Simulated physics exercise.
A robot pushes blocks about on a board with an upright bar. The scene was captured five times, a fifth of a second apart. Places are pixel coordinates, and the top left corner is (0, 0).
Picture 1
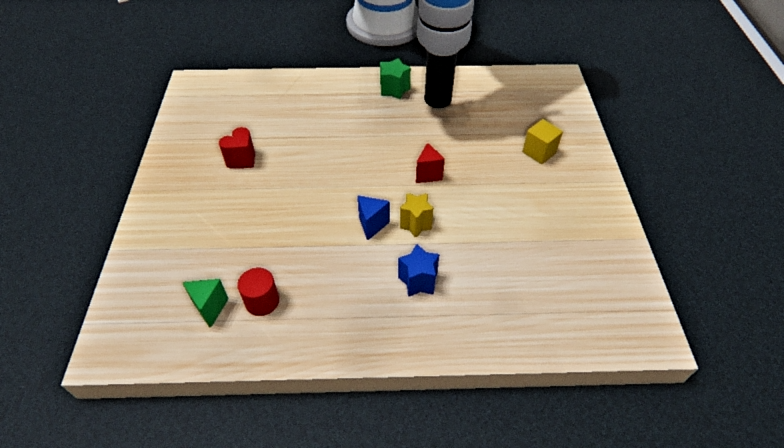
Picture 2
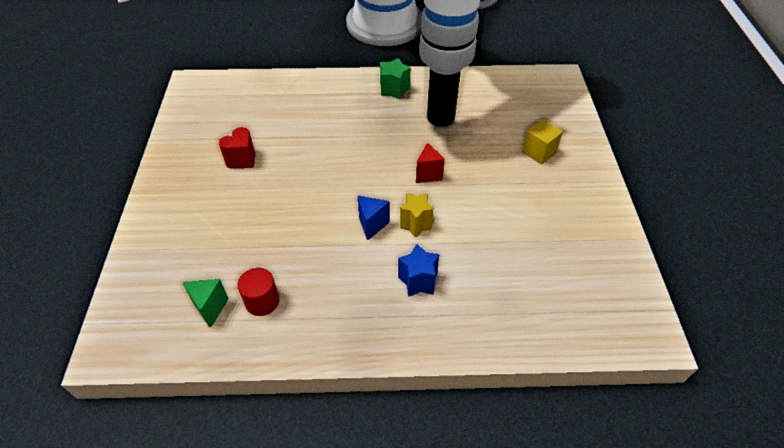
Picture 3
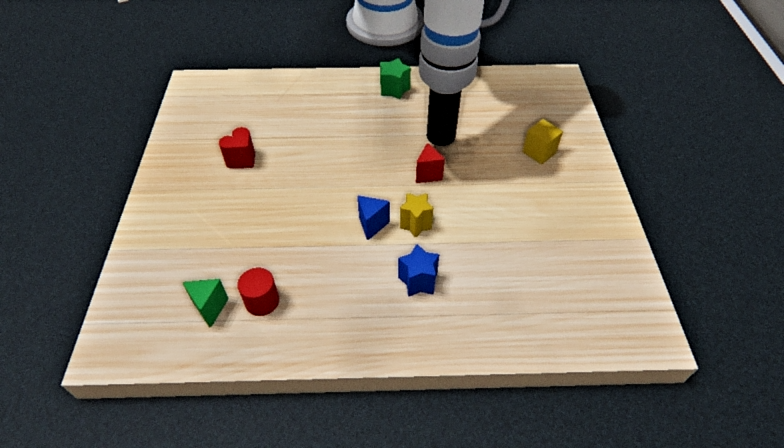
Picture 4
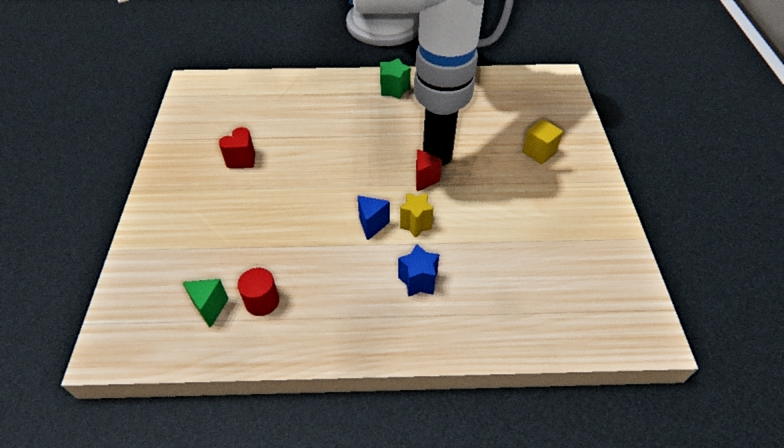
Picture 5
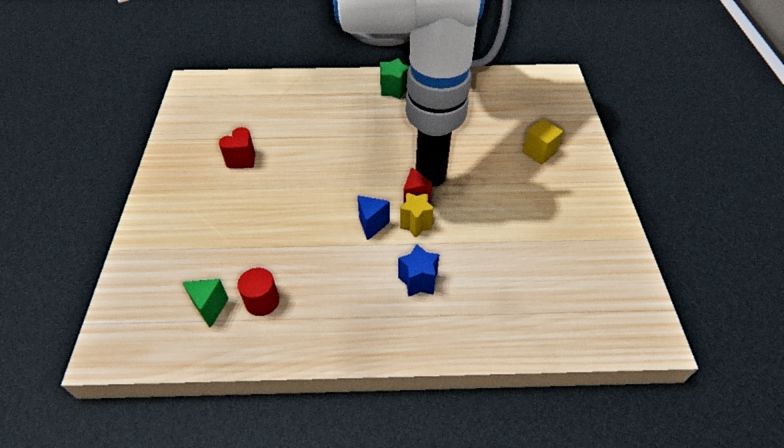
A robot arm moves down the board and pushes the red triangular block toward the yellow star.
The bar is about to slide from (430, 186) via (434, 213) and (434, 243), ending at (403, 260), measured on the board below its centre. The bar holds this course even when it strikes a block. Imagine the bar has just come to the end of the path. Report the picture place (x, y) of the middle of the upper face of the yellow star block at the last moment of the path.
That would be at about pixel (373, 234).
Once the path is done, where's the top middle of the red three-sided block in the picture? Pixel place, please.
Around pixel (406, 190).
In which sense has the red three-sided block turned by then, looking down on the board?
Viewed from above: Clockwise.
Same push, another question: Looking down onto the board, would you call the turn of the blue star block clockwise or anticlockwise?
Answer: Anticlockwise.
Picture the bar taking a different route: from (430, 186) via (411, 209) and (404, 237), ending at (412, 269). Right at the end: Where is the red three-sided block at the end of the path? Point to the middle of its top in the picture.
Its top middle will sit at (378, 230).
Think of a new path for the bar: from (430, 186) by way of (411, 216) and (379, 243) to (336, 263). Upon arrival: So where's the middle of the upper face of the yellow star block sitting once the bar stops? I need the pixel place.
Answer: (404, 238).
What follows on the original path. One third of the way, bar (435, 204); red three-sided block (406, 190), turned 20° clockwise; yellow star block (413, 212).
Two thirds of the way, bar (435, 234); red three-sided block (406, 190), turned 20° clockwise; yellow star block (405, 226), turned 75° clockwise.
At the end, bar (403, 250); blue three-sided block still; red three-sided block (406, 190), turned 20° clockwise; yellow star block (373, 234), turned 100° clockwise; blue star block (413, 266), turned 45° anticlockwise.
